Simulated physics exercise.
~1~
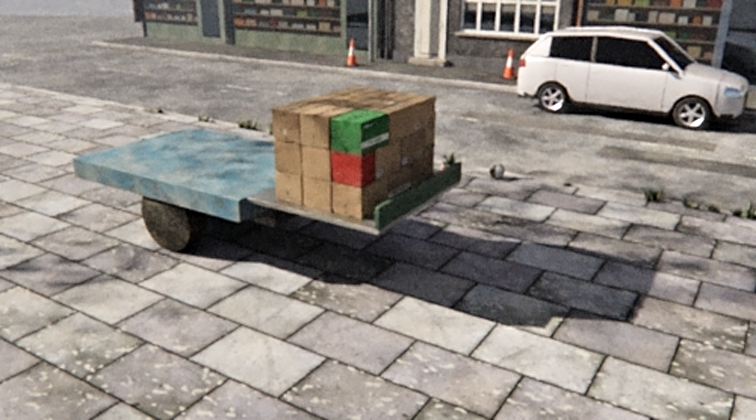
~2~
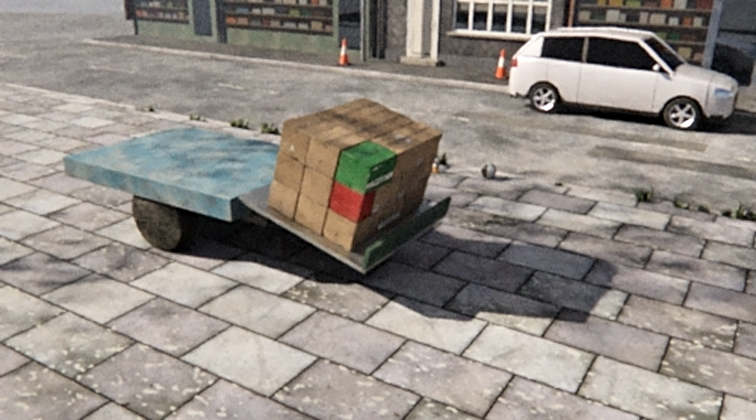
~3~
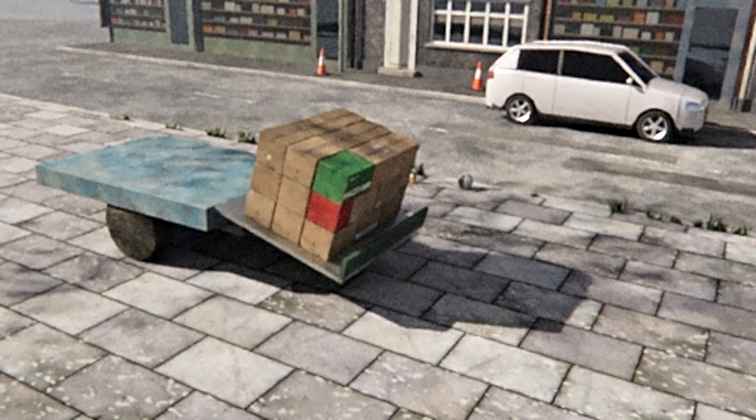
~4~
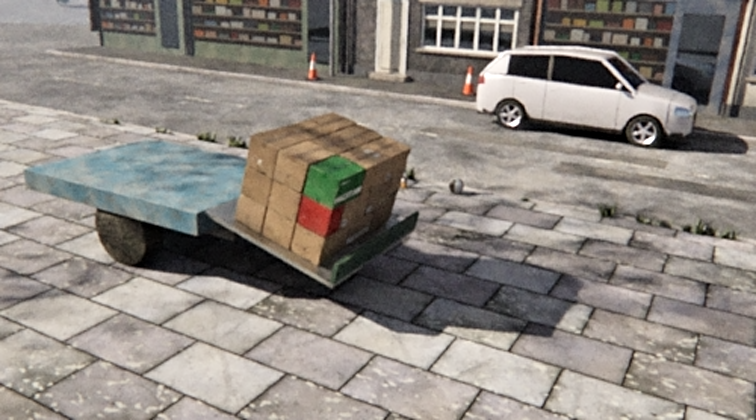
The hinged flap at the end of a blue flat-bed tipped down at its outer edge, tilting its stack of brown cartons, one green and one red among them, and then held still with the whole load leaning but still aboard.
